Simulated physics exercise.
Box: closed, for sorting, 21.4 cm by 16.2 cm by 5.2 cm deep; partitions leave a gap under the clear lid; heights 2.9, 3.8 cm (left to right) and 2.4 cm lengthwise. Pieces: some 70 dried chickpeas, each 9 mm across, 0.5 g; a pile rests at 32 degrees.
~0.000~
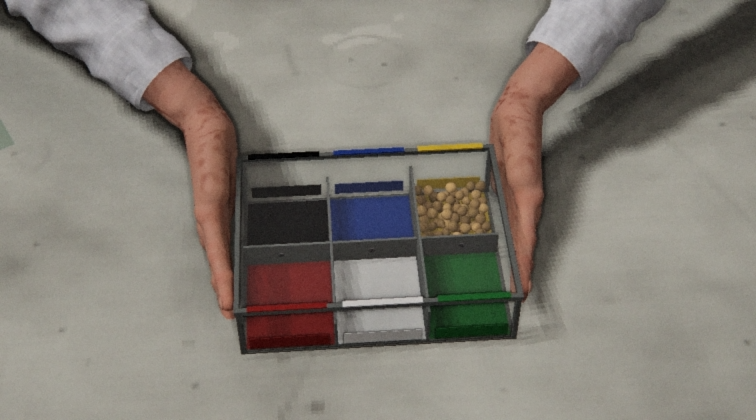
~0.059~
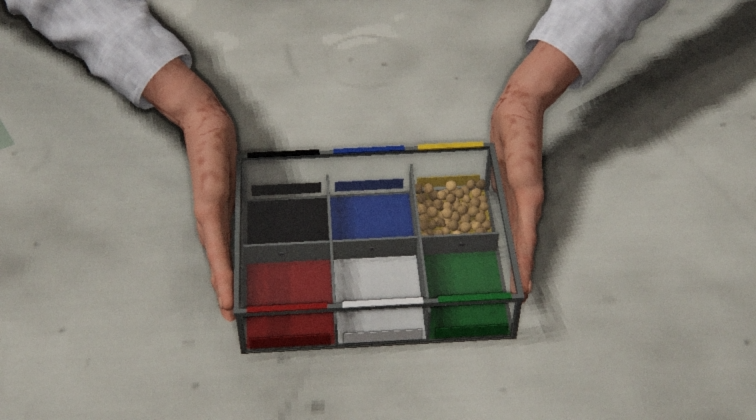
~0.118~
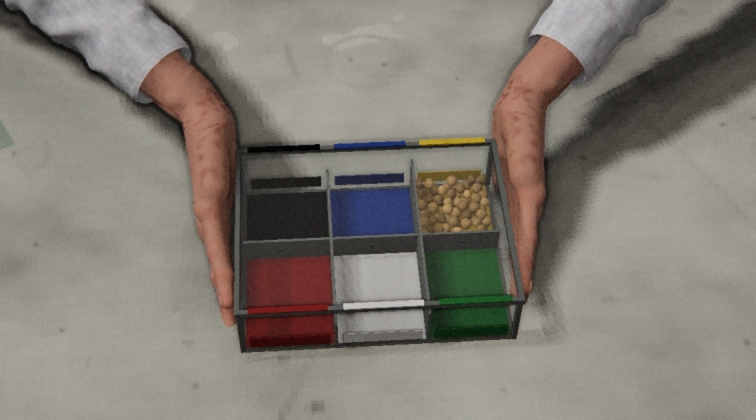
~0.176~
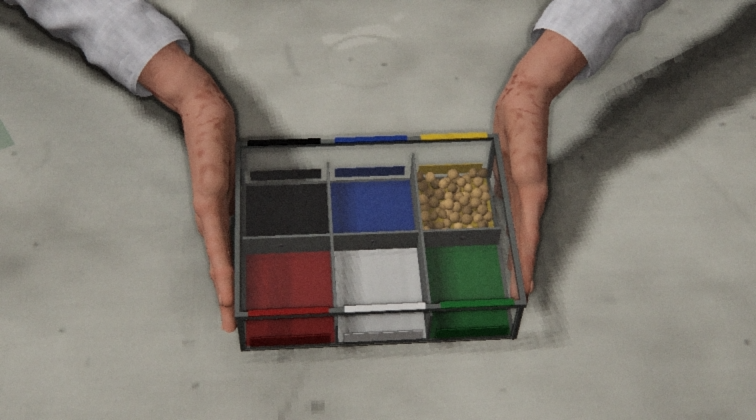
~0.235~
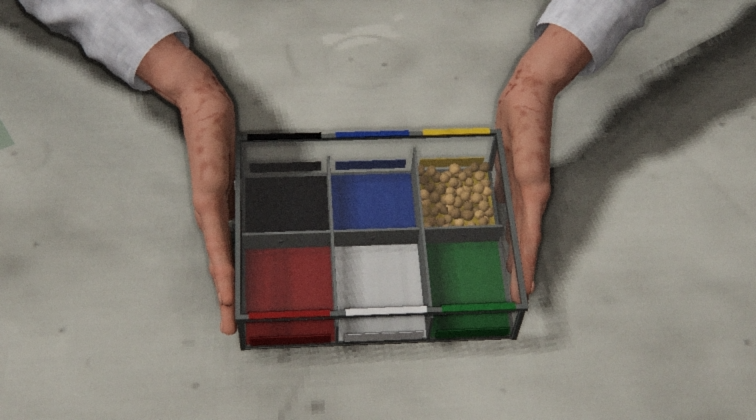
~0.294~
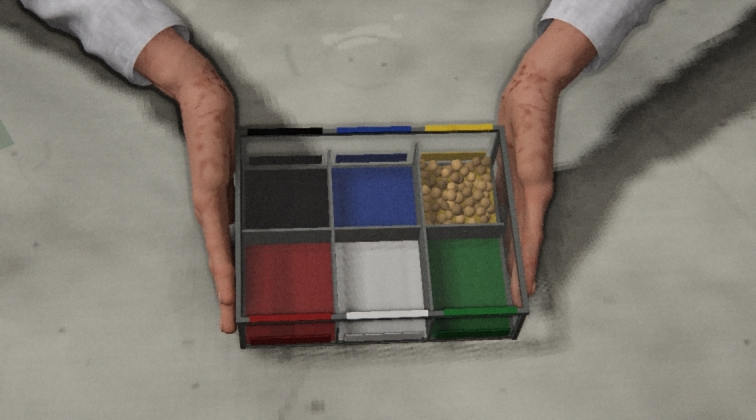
Two hands slightly tilted a clear-lidded box with six colored compartments, its far side dropping a little from view as the near side rose, while the small pile of dried chickpeas stayed in the yellow compartment.
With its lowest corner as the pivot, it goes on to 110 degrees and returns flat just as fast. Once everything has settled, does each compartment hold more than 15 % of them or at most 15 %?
At the end, red: Stays behind the line, blue: Stays behind the line, green: Crosses the line, yellow: Stays behind the line, white: Stays behind the line, black: Stays behind the line.
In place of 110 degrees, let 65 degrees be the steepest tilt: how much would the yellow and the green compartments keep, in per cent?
Yellow: 95; green: 5 (per cent).
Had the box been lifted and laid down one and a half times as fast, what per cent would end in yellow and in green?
Then the yellow compartment would hold 0 per cent and the green one 95 per cent.
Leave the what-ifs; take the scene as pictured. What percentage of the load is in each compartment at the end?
Final shares in percent: Red 0, blue 0, green 95, yellow 0, white 5, black 0.
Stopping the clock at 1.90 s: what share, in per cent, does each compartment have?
It splits as red 0, blue 0, green 65, yellow 35, white 0 and black 0 percent.
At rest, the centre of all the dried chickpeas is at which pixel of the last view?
Resting centre estimate: Around (477, 314).
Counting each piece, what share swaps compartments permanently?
Roughly 100 in a hundred.
After 1.90 s, tilt 110 degrees; green 65 %, yellow 35 %.
After 2.97 s, tilt 51 degrees; green 95 %, white 5 %.
After 4.01 s, tilt 0 degrees; green 95 %, white 5 %.
By 4.7 s all is still; red 0 %, blue 0 %, green 95 %, yellow 0 %, white 5 %, black 0 %.
